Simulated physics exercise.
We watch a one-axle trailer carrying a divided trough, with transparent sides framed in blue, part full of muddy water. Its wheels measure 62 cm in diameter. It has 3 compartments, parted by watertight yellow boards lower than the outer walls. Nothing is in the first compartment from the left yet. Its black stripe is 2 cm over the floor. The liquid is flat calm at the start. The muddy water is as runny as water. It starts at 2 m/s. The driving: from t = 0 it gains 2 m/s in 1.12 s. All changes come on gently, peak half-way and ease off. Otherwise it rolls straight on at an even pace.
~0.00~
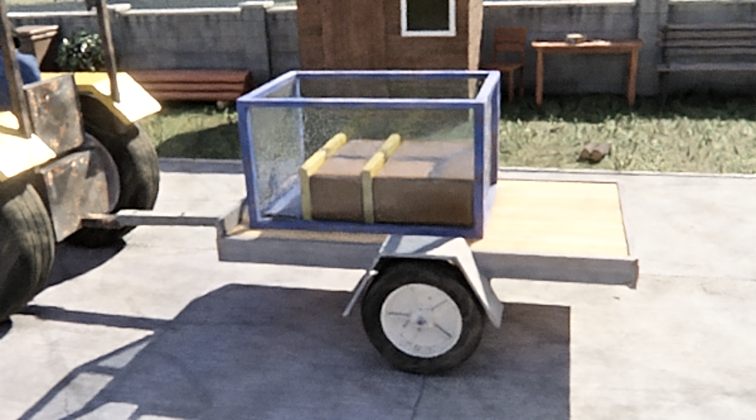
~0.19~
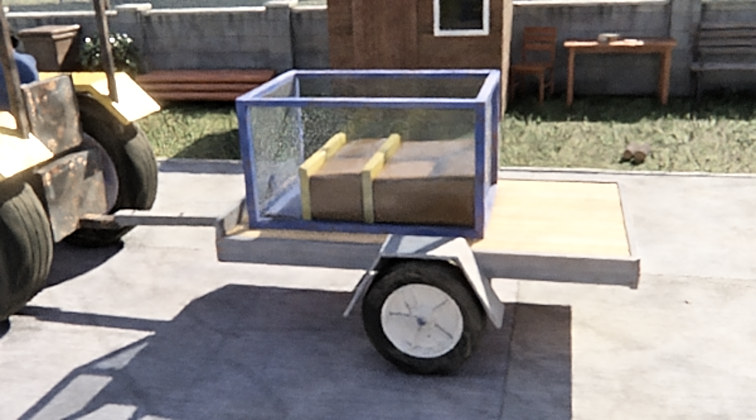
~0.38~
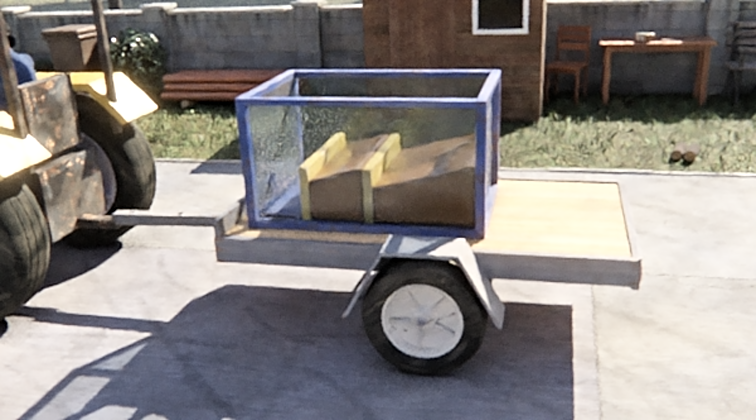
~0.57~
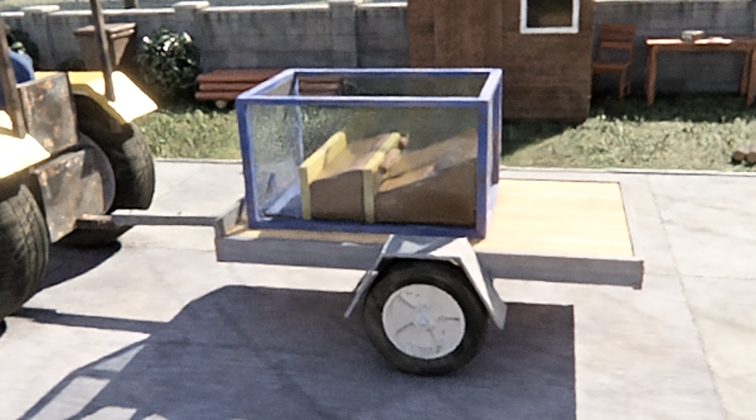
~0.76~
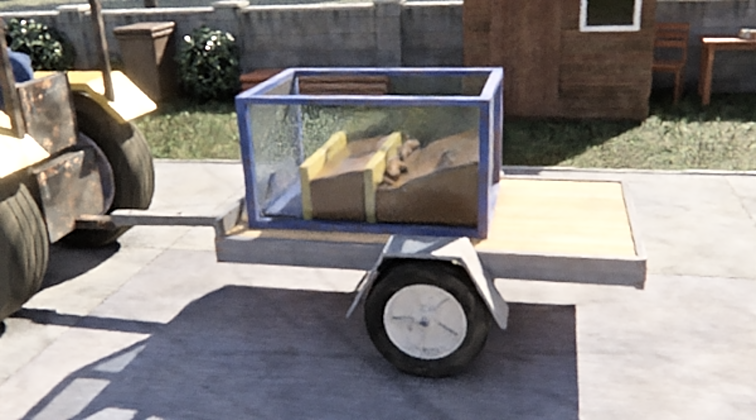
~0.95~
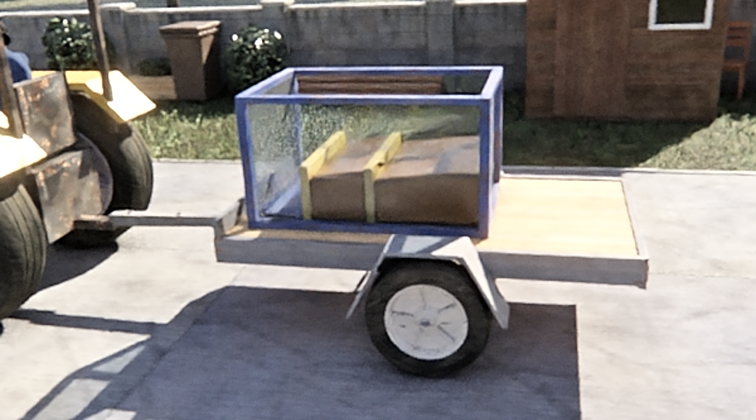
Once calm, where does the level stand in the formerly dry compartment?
The empty compartment finishes dry.
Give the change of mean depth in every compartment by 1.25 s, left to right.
In cm: 0, 1 down, 0.
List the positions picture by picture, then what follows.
Levels, left to right, dry, (343, 171), (425, 173); board top at (303, 169) and (366, 171); the front is on the left, levels are read along the near wall; a wheel hub at (420, 324), in the first picture.
Levels, left to right, dry, (343, 171), (425, 173), in the second picture.
Levels, left to right, dry, (343, 169), (426, 173), in the third picture.
Levels, left to right, dry, (343, 170), (427, 174), in the fourth picture.
Levels, left to right, dry, (344, 170), (428, 170), in the fifth picture.
Levels, left to right, dry, (344, 170), (428, 170); a wheel hub at (424, 326), in the sixth picture.
After 1.25 s the compartments hold 0, 26, 27 cm, left to right.
After 1.75 s the compartments hold 0, 27, 27 cm, left to right.
After 2.15 s the compartments hold 0, 27, 27 cm, left to right.
After 4.11 s the compartments hold 0, 27, 27 cm, left to right.
